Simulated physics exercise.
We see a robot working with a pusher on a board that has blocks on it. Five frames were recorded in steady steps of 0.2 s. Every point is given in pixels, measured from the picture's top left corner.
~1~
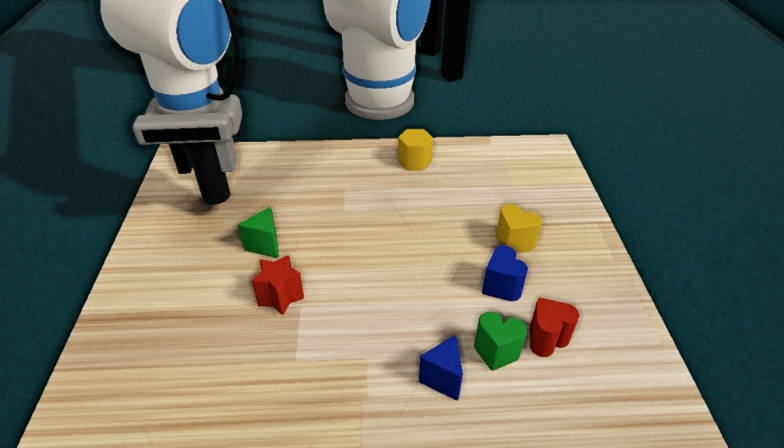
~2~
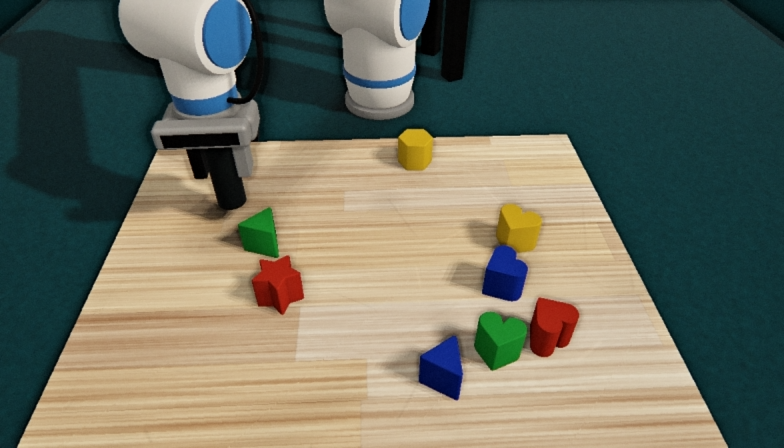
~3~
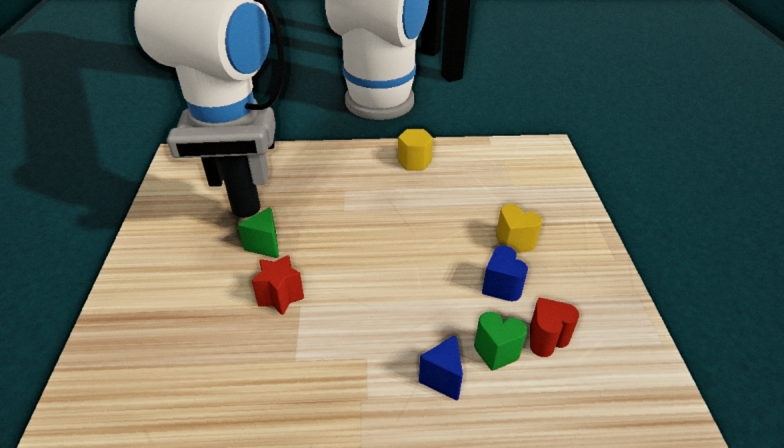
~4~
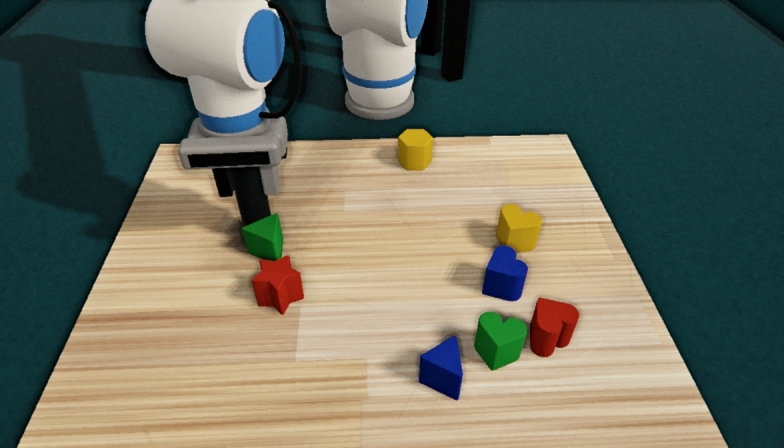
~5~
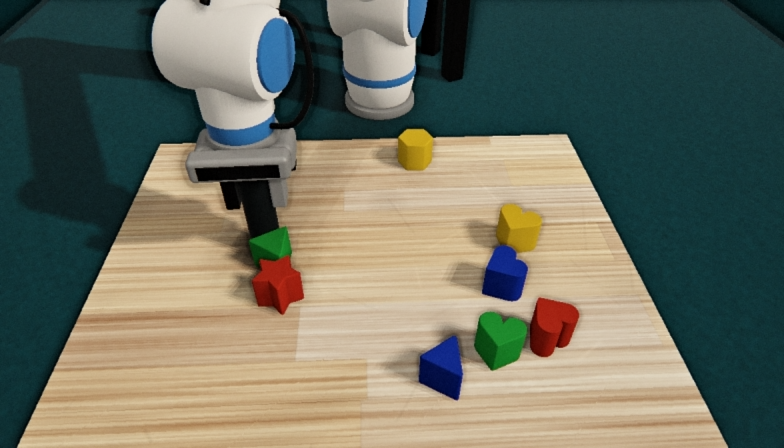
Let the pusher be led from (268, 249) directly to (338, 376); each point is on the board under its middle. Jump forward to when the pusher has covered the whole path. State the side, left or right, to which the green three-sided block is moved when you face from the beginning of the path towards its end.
The left.
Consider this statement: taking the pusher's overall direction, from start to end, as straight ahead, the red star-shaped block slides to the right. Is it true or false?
True
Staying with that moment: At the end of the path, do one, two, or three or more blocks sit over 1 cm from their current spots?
I'm going with two.
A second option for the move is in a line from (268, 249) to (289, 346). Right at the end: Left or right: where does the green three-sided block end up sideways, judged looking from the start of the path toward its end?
It's going to go left.
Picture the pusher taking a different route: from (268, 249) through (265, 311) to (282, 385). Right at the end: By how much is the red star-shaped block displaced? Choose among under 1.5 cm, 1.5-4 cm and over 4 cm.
Moves over 4 cm.
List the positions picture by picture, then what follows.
In the first frame, lower end of the pusher at (217, 196), tops of blocks, green three-sided block at (260, 220), red star-shaped block at (275, 271), blue three-sided block at (446, 355).
In the second frame, pusher at (232, 201), blocks as before.
In the third frame, pusher at (246, 209), blocks as before.
In the fourth frame, pusher at (257, 219), green three-sided block at (265, 226).
In the fifth frame, pusher at (265, 231), green three-sided block at (272, 240), red star-shaped block at (275, 271), blue three-sided block at (446, 355).
On the path given first. One third of the way, pusher at (285, 269); green three-sided block at (300, 278); red star-shaped block at (286, 305), turned 40° clockwise.
Two thirds of the way, pusher at (309, 312); green three-sided block at (331, 320), turned 15° anticlockwise; red star-shaped block at (284, 333), turned 60° clockwise.
At the end, pusher at (336, 359); green three-sided block at (368, 360), turned 50° anticlockwise; red star-shaped block at (285, 341), turned 85° clockwise; blue three-sided block not moved.
